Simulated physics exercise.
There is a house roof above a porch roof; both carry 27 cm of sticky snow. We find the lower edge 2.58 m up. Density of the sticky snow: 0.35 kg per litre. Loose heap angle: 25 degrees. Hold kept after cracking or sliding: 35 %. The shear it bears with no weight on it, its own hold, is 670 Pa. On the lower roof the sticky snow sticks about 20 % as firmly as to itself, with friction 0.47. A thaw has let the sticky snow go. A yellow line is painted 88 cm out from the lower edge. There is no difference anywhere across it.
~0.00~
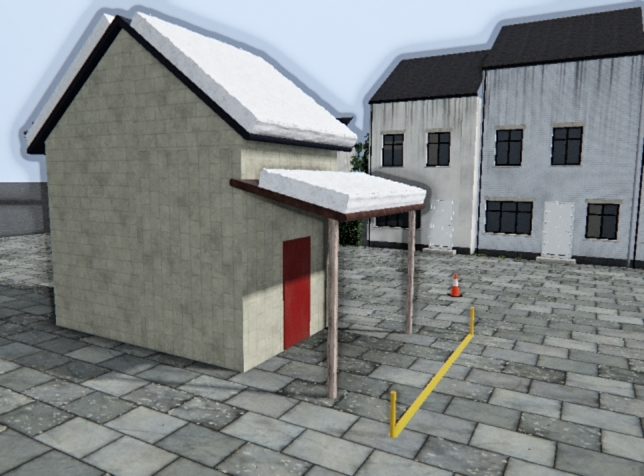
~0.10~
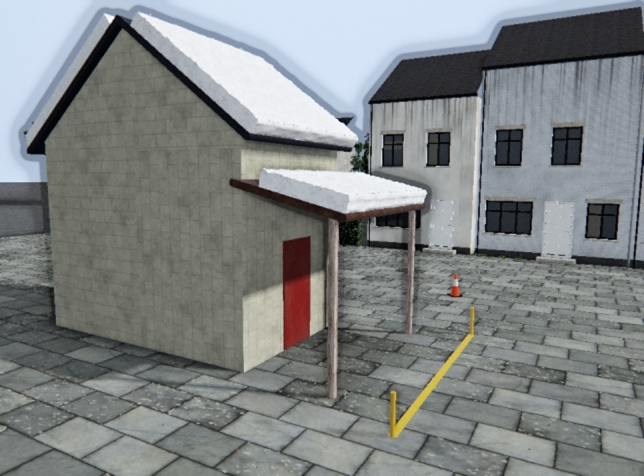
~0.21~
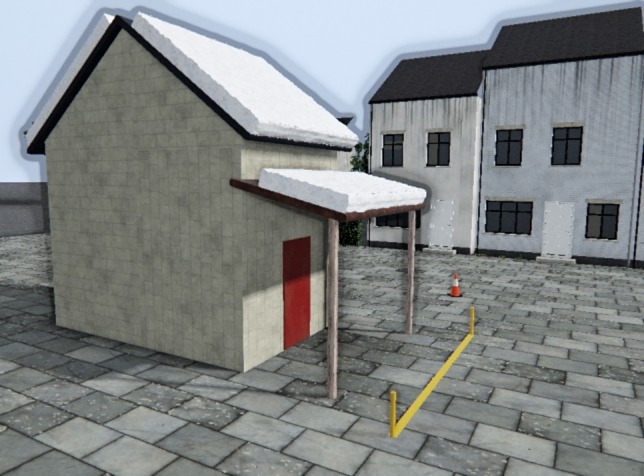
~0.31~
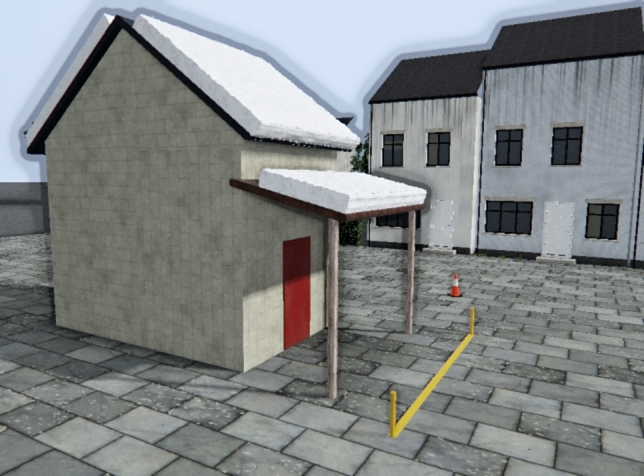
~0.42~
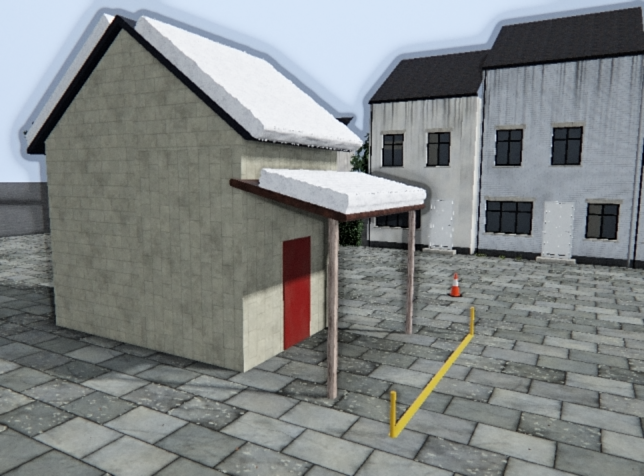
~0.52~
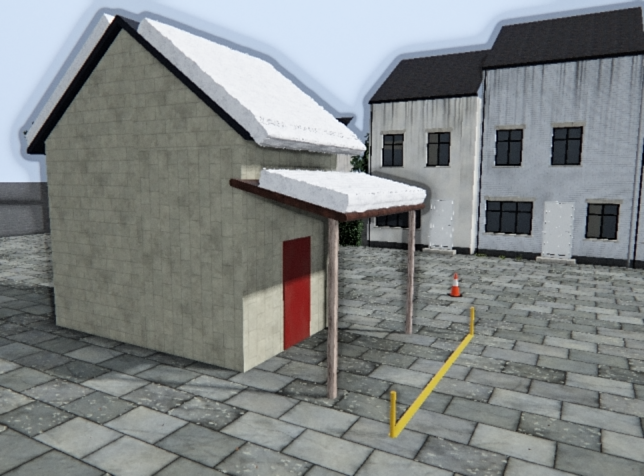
In this clip, snow lies on the roof of a stone building and on the porch roof above its red door; the upper layer slides slightly down the slope, its edge creeping out over the eave and starting to crack.
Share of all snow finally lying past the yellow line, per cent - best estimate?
About 9 percent.
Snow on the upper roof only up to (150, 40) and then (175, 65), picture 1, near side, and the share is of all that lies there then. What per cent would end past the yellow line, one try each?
Try 1: 6 %; try 2: 0 %.
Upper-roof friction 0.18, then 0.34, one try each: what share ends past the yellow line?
About 45 % in the first try and about 35 % in the second.
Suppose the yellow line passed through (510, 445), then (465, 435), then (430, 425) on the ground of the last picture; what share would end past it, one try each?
Respectively 0, 0 and 4 percent would end past it.
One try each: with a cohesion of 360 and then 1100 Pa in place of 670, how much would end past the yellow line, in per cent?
In that order: 35 %, 0 %.
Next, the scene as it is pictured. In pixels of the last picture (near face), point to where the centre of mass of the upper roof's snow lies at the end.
Look around (320, 229) on the near face.
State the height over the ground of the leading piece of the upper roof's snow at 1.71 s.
3.0 m, roughly.
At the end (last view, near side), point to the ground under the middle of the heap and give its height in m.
Near (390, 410), some 0.3 m high.
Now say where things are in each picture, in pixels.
The first picture shows leading edge of the sticky snow at (251, 116).
The second picture shows leading edge of the sticky snow at (252, 117), its middle shifted 8 mm.
The third picture shows leading edge of the sticky snow at (253, 117), its middle shifted 3.2 cm.
The fourth picture shows leading edge of the sticky snow at (255, 127), its middle shifted 7.3 cm, 2 % of it past the upper edge, in one piece.
The fifth picture shows leading edge of the sticky snow at (258, 133), its middle shifted 13 cm, 5 % of it past the upper edge, in one piece.
The sixth picture shows leading edge of the sticky snow at (263, 131), its middle shifted 21 cm, 7 % of it past the upper edge, cracking.
After 1.07 s, none is below the lower edge and 0 % is past the line.
After 1.71 s, none is below the lower edge and 0 % is past the line.
After 2.36 s, 6 % is below the lower edge and 0 % is past the line.
After 3.00 s, 24 % is below the lower edge and 6 % is past the line.
After 5.10 s, at the end, 27 % is below the lower edge and 9 % is past the line.
